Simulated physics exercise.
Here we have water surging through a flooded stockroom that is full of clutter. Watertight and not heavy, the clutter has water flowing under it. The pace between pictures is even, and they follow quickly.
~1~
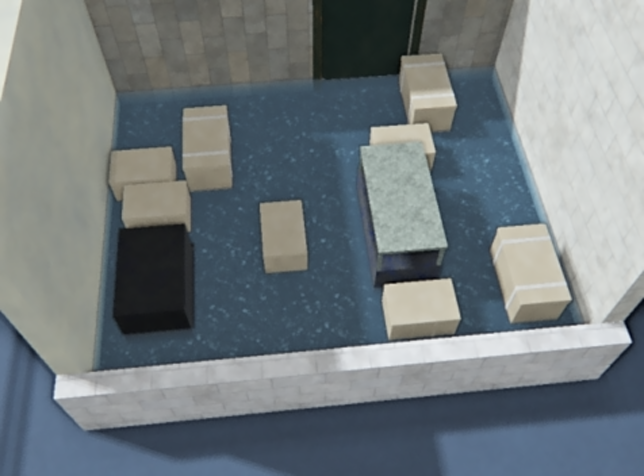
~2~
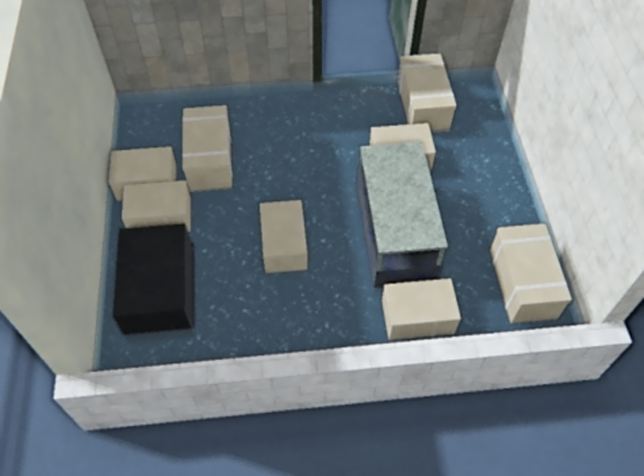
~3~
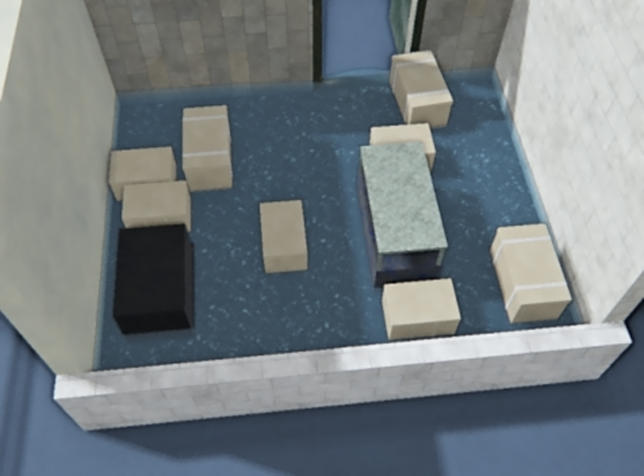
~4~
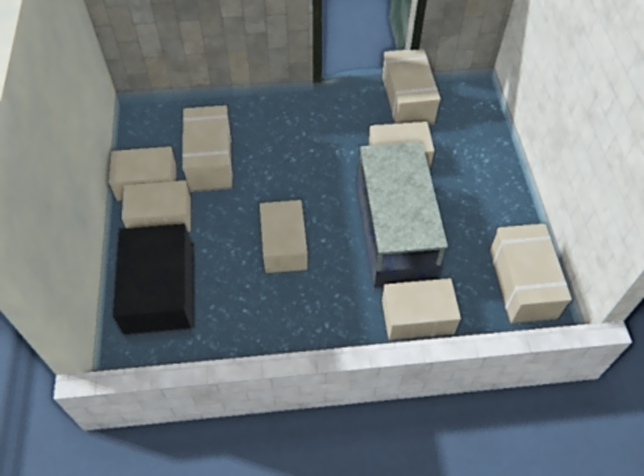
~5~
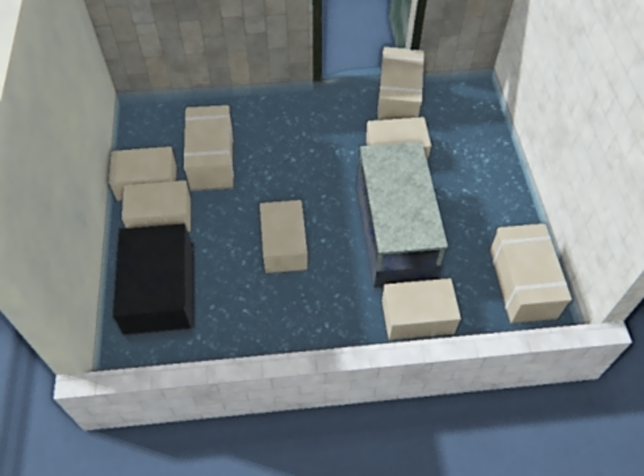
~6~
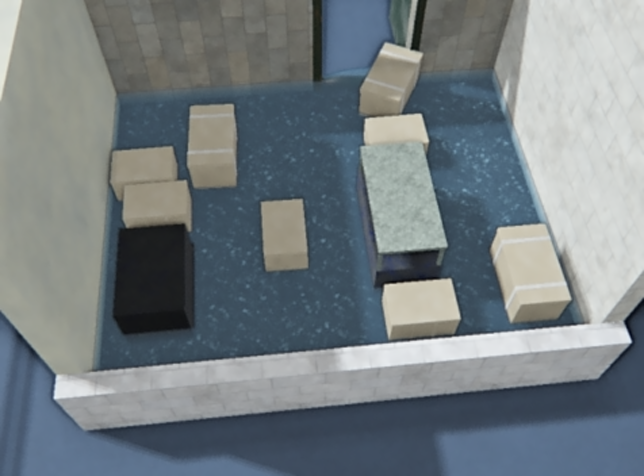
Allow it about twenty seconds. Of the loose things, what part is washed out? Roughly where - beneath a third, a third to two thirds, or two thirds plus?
Roughly a third to two thirds.
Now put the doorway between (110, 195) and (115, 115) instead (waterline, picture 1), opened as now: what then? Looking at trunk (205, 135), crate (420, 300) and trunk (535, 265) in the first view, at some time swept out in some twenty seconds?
In sequence: Escapes, remains, remains.
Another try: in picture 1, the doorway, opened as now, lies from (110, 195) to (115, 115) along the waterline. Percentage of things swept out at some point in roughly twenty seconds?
Estimate: Close to 60 %.
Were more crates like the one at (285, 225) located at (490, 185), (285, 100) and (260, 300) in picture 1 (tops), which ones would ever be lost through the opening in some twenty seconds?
Lab note - results by position: Exited, exited, retained.
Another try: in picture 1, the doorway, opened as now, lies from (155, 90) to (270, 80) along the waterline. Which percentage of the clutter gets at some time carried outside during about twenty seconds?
Close to 80 percent.
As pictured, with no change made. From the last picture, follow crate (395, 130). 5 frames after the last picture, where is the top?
(401, 104), roughly.
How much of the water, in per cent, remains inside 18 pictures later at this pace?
By my count, 70 per cent.
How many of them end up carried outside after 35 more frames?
3.
A moment on, 1 of 8 are out; 7 afloat.
Next, 2 of 8 are out; 6 afloat.
Later, 3 of 8 are out; 5 afloat.
In the end, 4 of 8 are out; 4 afloat.
